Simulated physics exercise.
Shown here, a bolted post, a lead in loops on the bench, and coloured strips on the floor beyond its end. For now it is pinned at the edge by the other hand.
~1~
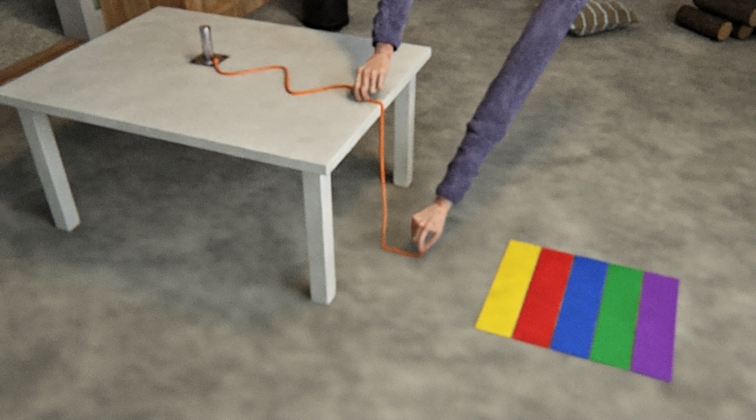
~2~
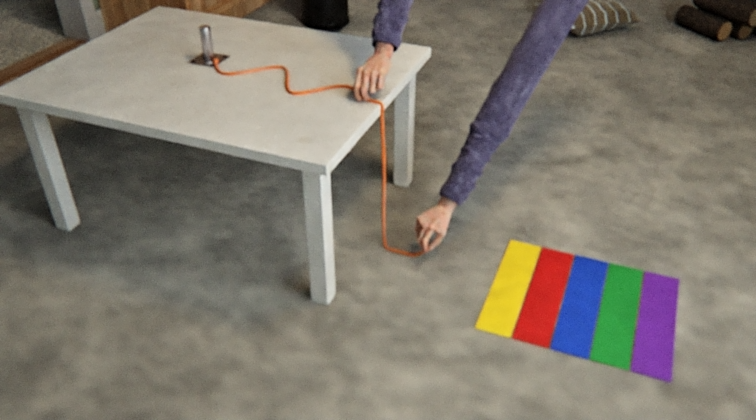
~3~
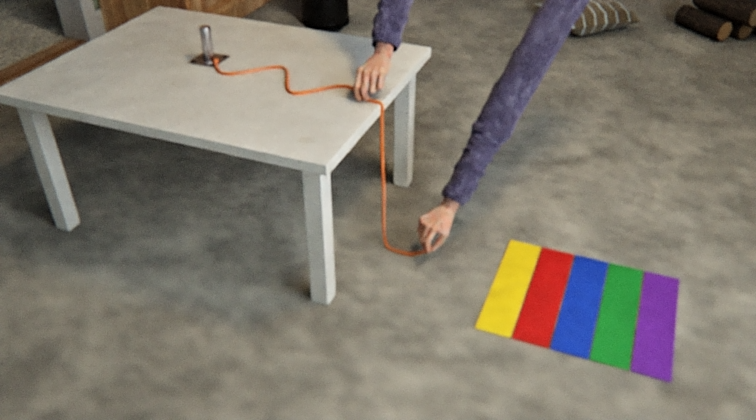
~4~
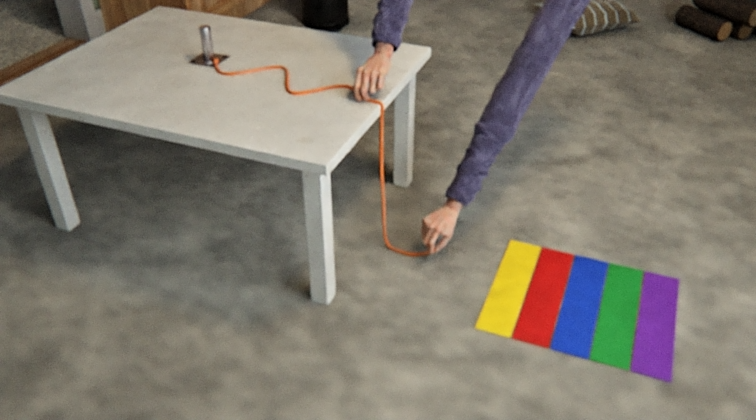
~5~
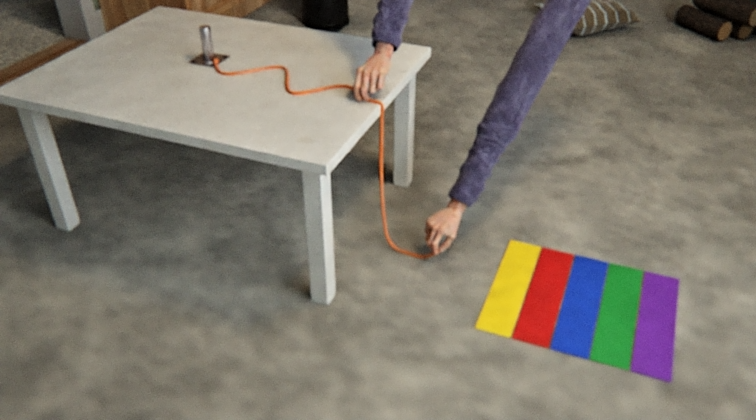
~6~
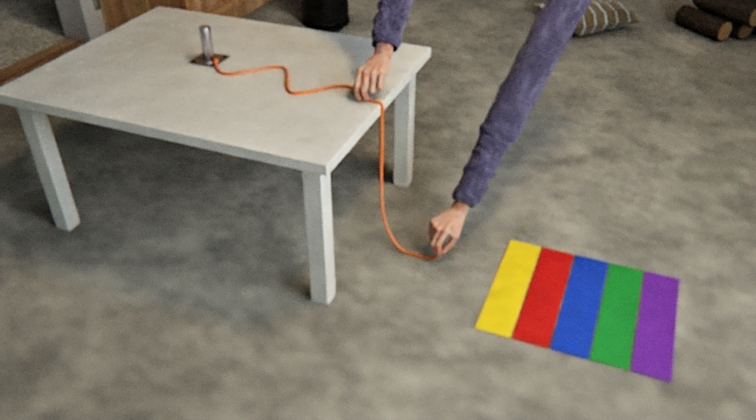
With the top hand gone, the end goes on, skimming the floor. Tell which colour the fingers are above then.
They are above green.
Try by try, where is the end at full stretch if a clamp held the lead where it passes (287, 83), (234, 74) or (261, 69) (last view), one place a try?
Roughly (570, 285), (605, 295) and (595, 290).
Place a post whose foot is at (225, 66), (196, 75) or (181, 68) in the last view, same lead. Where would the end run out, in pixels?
In order, it comes out close to (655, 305), (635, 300) and (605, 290).
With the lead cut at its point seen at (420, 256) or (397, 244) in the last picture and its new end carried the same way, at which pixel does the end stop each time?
First (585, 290), then (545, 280).
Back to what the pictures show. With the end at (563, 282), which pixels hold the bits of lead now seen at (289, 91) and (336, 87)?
(346, 90) and (386, 109), approximately.
A little later, end near (563, 282); over red.
Next, end near (599, 291); over blue.
When it is tight, end near (622, 297); over green. It gets as far as the green strip.
